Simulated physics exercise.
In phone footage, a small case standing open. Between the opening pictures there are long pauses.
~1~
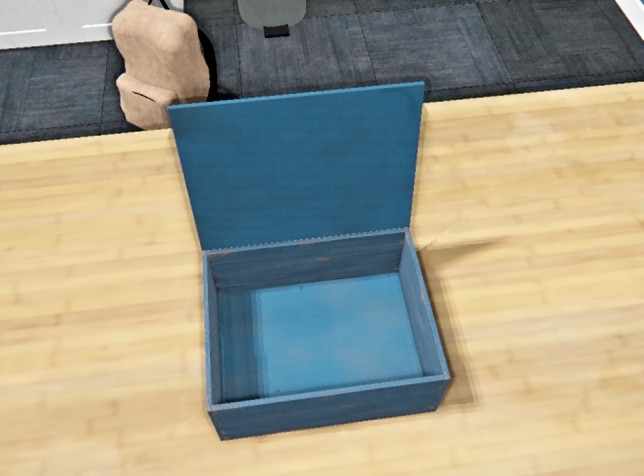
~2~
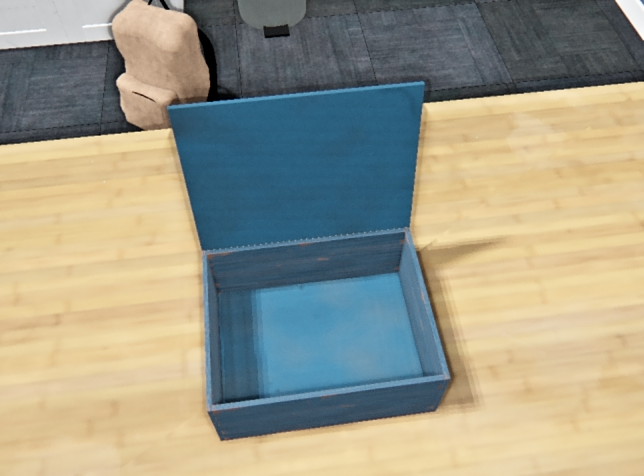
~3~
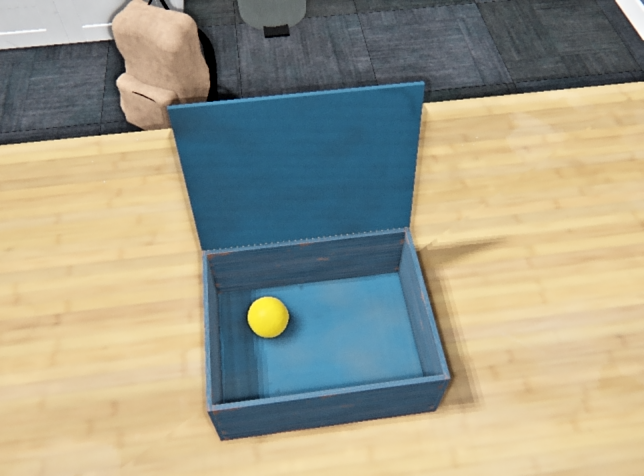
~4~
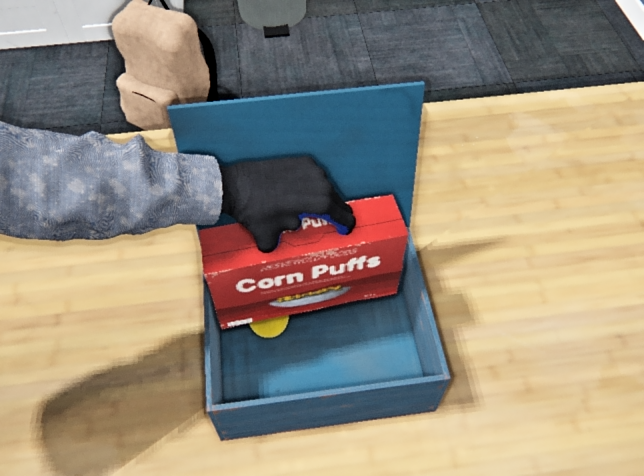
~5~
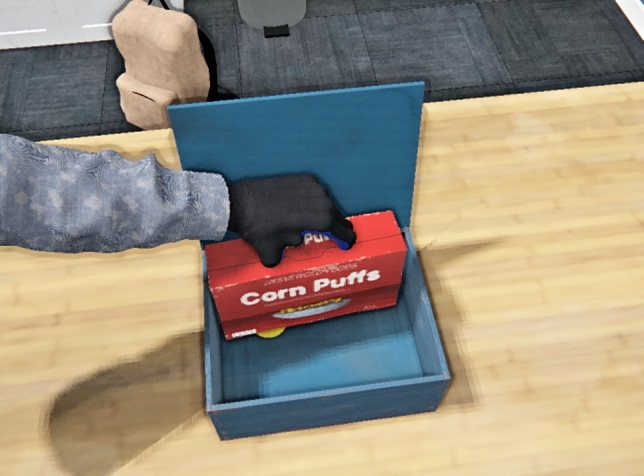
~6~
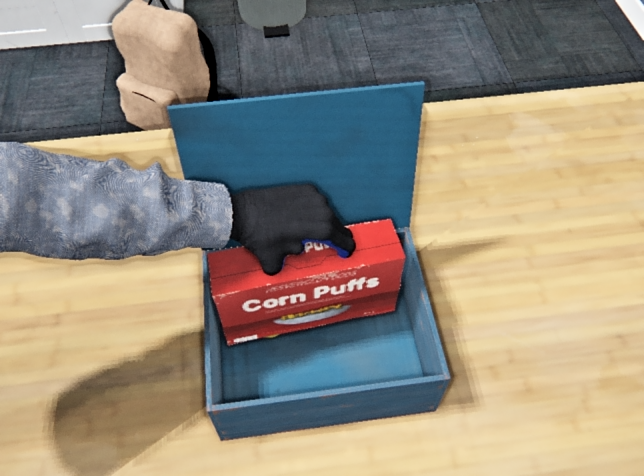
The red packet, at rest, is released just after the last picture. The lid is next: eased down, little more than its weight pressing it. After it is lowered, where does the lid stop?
It stops flat on the box.
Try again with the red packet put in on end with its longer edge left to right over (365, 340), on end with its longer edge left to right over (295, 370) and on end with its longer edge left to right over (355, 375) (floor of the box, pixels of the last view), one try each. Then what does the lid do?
The lid is kept from lowering the first try, is kept from lowering the second try and is kept from lowering the third try.
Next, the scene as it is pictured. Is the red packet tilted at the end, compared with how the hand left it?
In the end, it winds up askew.
Then, 0.50 s past the last view, red packet on its side near (311, 355); yellow lemon displaced a little.
Then, 1.50 s past the last view, lid 66° above the rim; red packet on its side near (308, 360); yellow lemon displaced a little.
Then, 2.00 s past the last view, lid 27° above the rim; red packet on its side near (308, 360); yellow lemon displaced a little.
Finally, lid shut; down or leaning hard in the box, red packet; yellow lemon still in place. Final places as the last picture's camera would see them, red packet near (308, 360).
